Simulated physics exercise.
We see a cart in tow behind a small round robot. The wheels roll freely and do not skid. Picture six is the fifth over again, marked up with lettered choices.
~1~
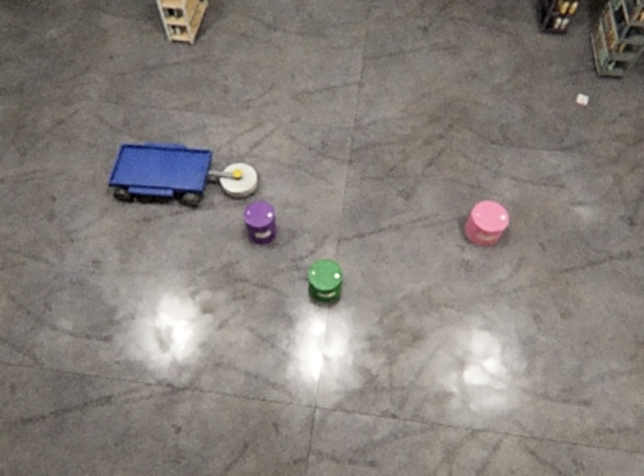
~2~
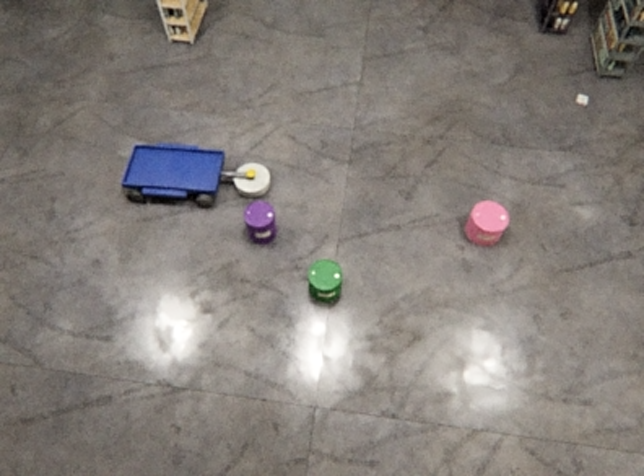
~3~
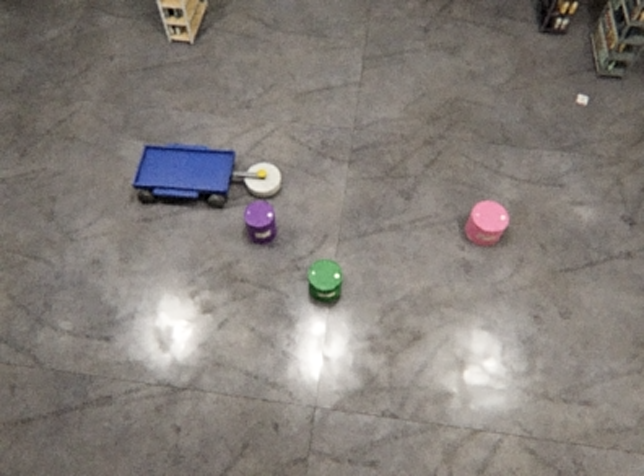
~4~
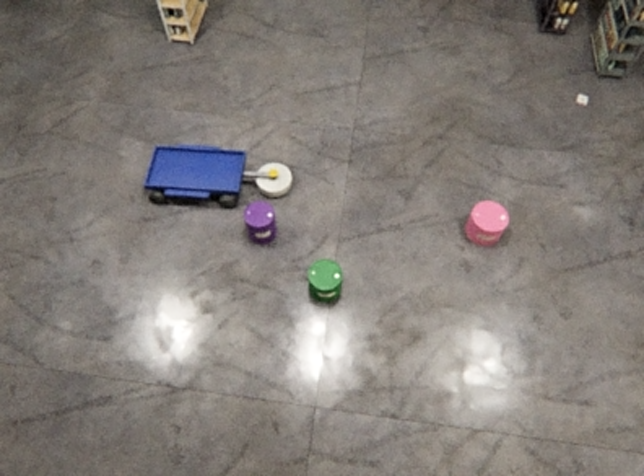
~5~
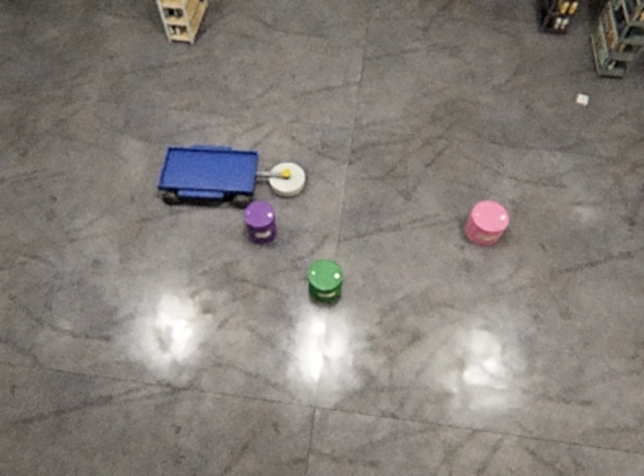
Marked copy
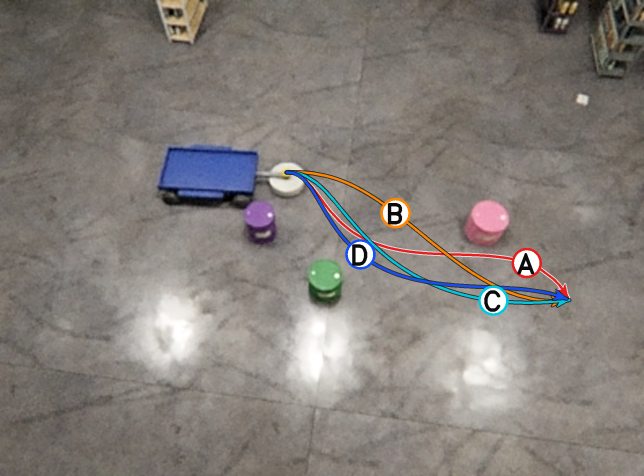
On a grey floor, a small round robot tows a blue cart right, past colored tubs.
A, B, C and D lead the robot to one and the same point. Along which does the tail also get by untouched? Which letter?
Take B.
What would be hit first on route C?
It meets the purple keg.
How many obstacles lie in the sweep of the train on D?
Two.
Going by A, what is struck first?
It meets the purple keg.
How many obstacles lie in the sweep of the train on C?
One.
On the marked copy, A from (287, 172) via (409, 252) to (568, 298); B from (287, 172) via (417, 230) to (564, 301); C from (287, 172) via (400, 266) to (569, 300); D from (287, 172) via (392, 273) to (567, 299).
Taking B. A third of the way, robot (382, 209), cart (309, 182).
Two thirds of the way, robot (469, 277), cart (399, 226).
When it is over, robot (565, 304), cart (482, 271); nothing has been touched.
As for the rest, A meets the pink tub and purple keg; C meets the purple keg; D meets the purple keg and green tub.
